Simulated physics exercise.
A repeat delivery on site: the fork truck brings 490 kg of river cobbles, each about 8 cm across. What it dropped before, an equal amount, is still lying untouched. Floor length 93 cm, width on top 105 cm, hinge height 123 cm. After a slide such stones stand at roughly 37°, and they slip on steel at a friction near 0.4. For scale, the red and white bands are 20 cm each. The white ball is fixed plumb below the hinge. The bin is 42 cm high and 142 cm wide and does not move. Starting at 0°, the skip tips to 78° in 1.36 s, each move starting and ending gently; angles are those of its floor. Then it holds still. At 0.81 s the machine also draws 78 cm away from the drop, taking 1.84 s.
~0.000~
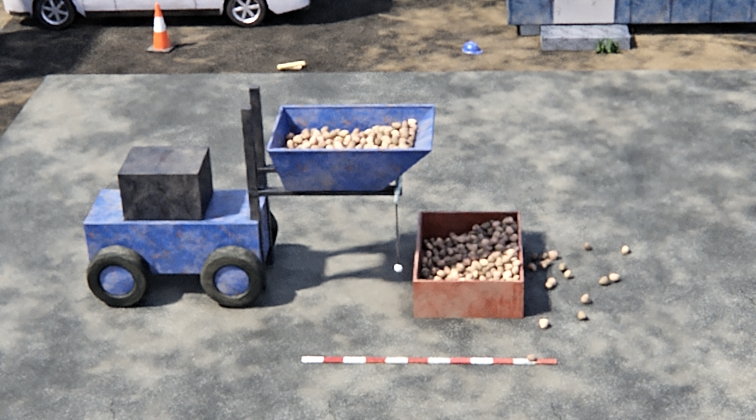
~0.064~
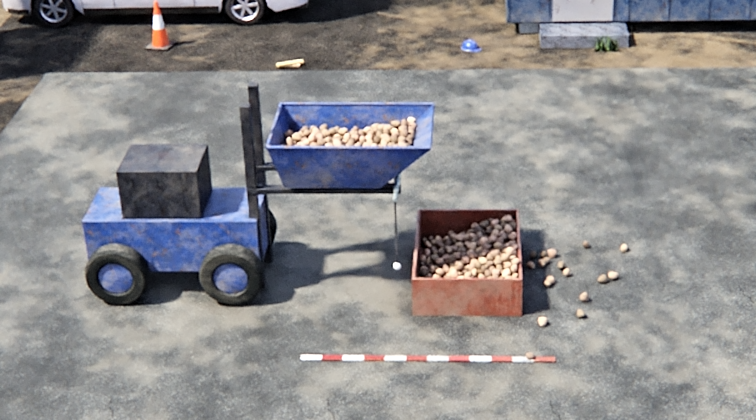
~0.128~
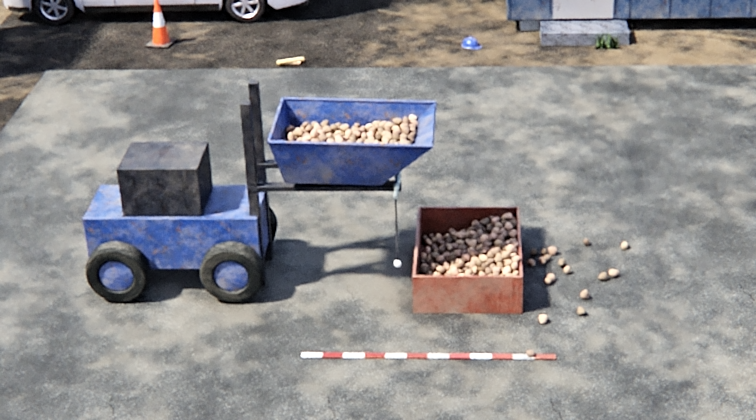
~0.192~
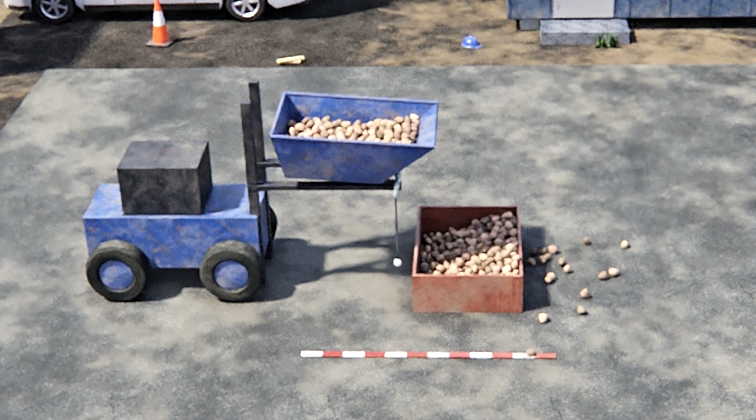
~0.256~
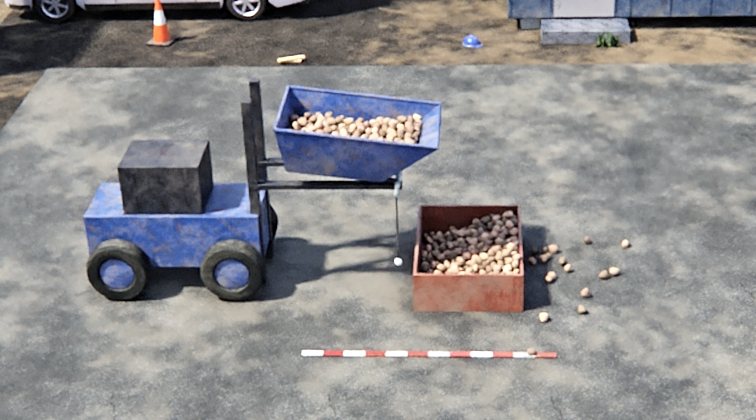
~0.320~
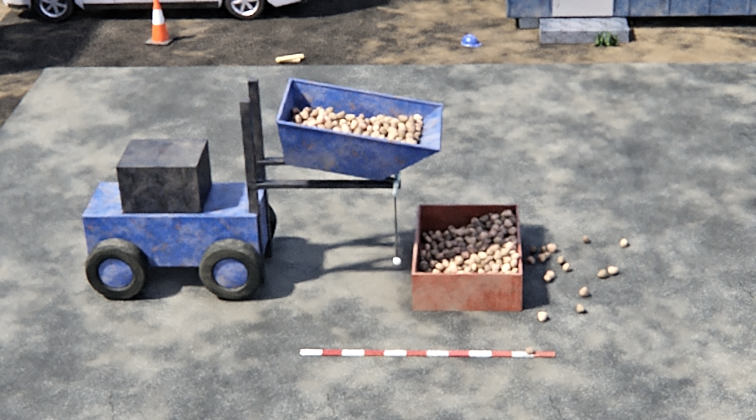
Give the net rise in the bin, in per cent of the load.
Close to 80 parts in a hundred.
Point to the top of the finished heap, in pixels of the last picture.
Near (496, 228).
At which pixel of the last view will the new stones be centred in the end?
Near (475, 246).
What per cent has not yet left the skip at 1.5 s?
About 40 per cent.
After 1.0 s the floor is at 66°; in per cent of one load, 100 in the skip, 97 in the bin, 3 beside or beyond the bin; the foremost stones are at (590, 269).
After 1.5 s the floor is at 78°; in per cent of one load, 41 in the skip, 156 in the bin, 3 beside or beyond the bin; the foremost stones are at (590, 269).
After 3.1 s the floor is at 78°; in per cent of one load, 0 in the skip, 177 in the bin, 23 beside or beyond the bin; the foremost stones are at (698, 284).
After 5.7 s the floor is at 78°; in per cent of one load, 0 in the skip, 177 in the bin, 23 beside or beyond the bin; the foremost stones are at (698, 284). Net gain in the bin, 80.
